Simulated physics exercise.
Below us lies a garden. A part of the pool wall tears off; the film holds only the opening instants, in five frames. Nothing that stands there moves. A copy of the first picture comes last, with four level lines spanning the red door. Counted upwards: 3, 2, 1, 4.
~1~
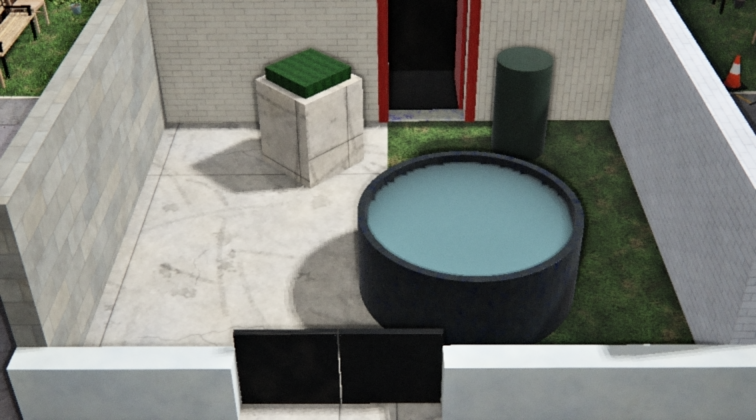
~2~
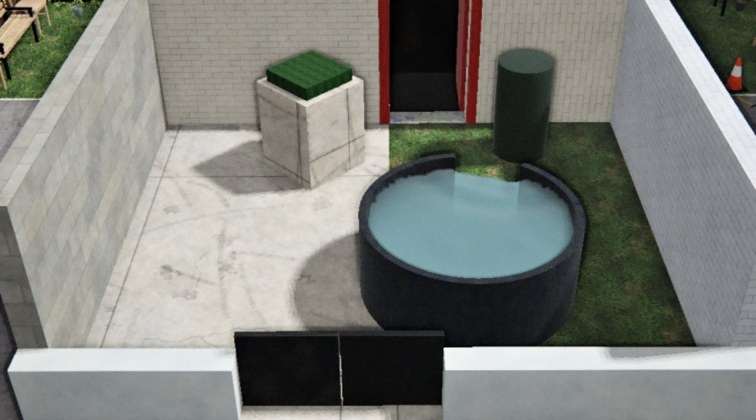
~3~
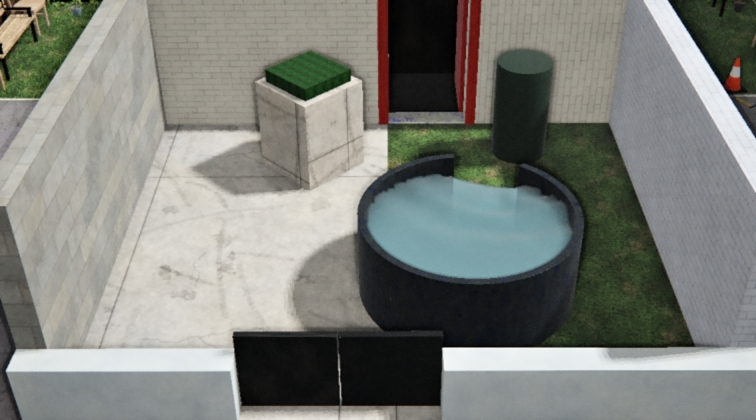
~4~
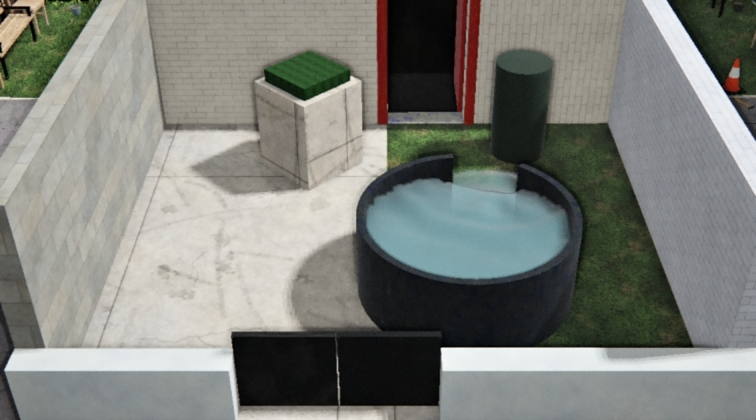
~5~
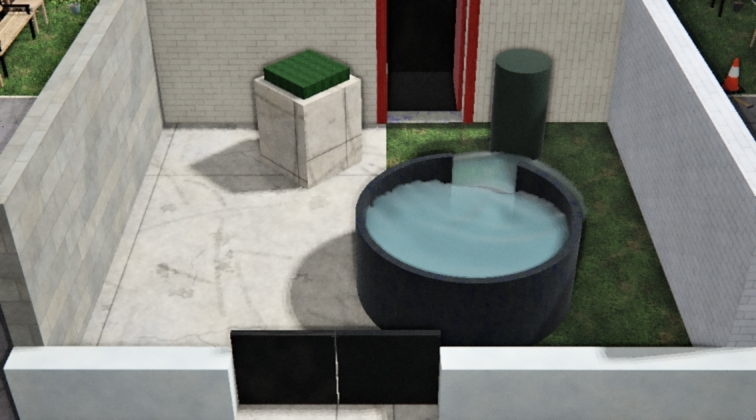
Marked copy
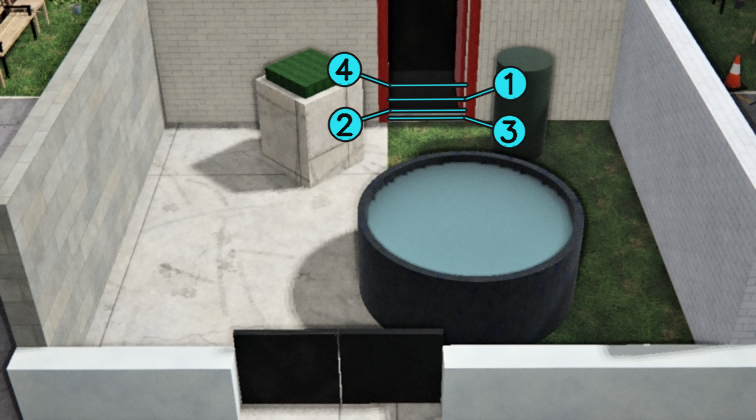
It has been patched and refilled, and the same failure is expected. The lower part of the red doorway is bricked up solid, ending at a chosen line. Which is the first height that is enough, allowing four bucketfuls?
Mark 1 just does it.
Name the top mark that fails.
That would be 2.
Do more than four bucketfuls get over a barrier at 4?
No, not at all.
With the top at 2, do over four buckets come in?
Yes.
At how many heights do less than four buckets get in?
Two.
On the marked copy, 1 at (427, 99); 2 at (427, 110); 3 at (427, 118); 4 at (427, 85); from the bottom up 3, 2, 1, 4.
For mark 1, a splash gets over, under a bucket.
For mark 2, about 8 bucketfuls get in.
For mark 3, dozens of bucketfuls pour in.
For mark 4, nothing gets over.
